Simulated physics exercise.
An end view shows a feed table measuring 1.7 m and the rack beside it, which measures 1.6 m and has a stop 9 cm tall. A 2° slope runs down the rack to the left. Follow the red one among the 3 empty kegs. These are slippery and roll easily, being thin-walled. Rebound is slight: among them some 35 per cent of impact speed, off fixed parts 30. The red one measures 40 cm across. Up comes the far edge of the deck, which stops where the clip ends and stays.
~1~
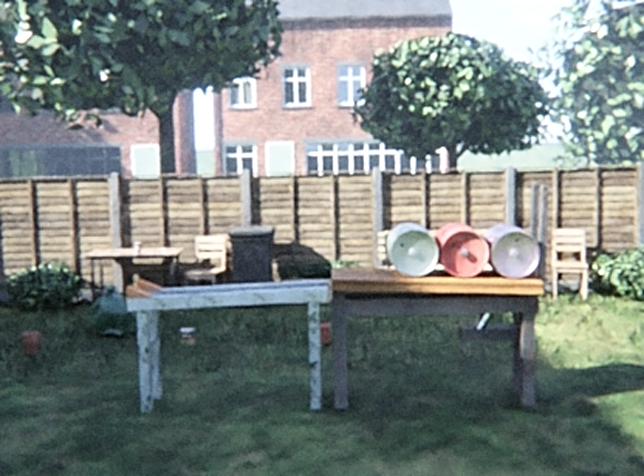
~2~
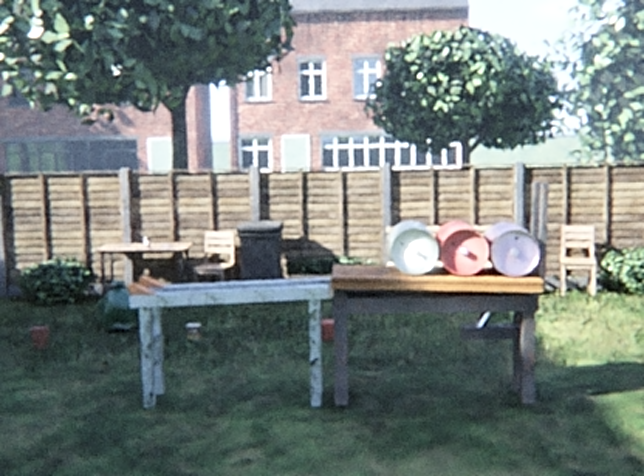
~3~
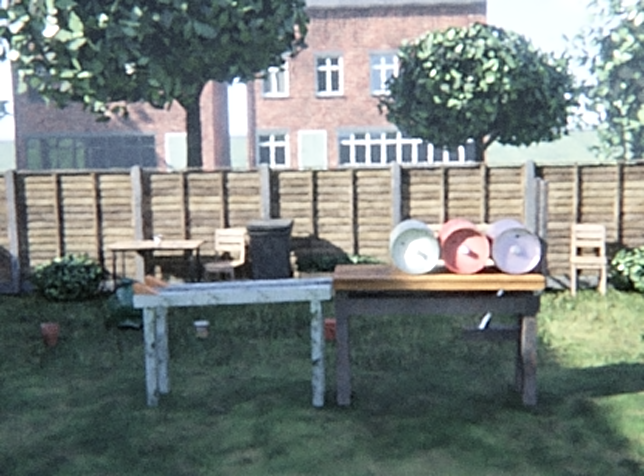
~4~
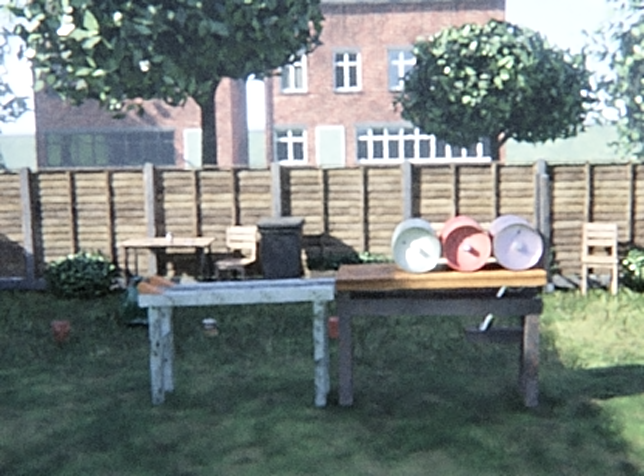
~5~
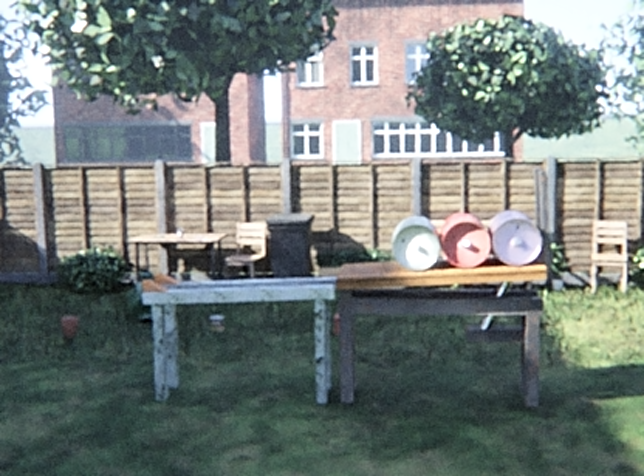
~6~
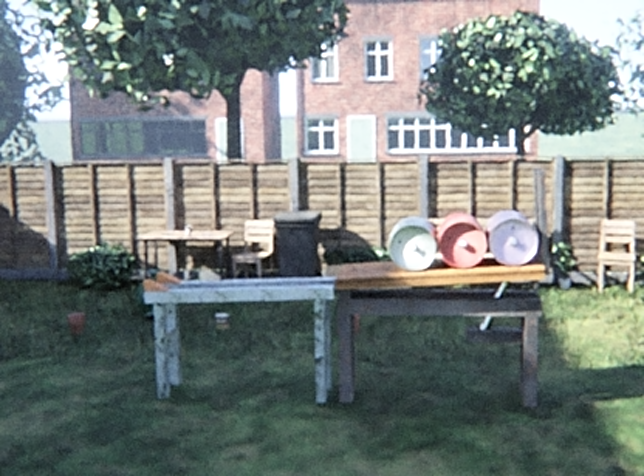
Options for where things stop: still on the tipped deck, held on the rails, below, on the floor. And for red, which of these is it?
It comes to rest held on the rails.
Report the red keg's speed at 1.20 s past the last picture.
About 0.4 m/s.
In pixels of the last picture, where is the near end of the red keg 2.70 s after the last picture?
I'd point to somewhere near (323, 256).
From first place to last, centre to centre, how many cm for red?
The red one comes to 250.
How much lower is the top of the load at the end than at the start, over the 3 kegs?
It sits roughly 10 cm lower at the end.
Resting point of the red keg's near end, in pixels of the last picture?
It ends up close to (171, 268).
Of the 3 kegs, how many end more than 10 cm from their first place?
Total tallied: 3.
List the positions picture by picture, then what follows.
In the first picture, red (465, 254); deck tilted 2° back; stop top at (128, 289).
In the second picture, red (465, 252); deck tilted 2° back.
In the third picture, red (466, 251); deck level.
In the fourth picture, red (467, 248); deck tilted 1° to the rack.
In the fifth picture, red (466, 245); deck tilted 3° to the rack.
In the sixth picture, red (463, 245); deck tilted 3° to the rack.
Then, 1.2 s past the sixth picture, red is on the deck, 75 cm from the hinge, rolling left; 0 lost over the end.
Then, 2.7 s past the sixth picture, red is on the rack, 155 cm from the rack's far end, rolling left; 0 lost over the end.
Finally (7.6 s after the last picture), red is on the rack, 25 cm from the rack's far end; 1 lost over the end.
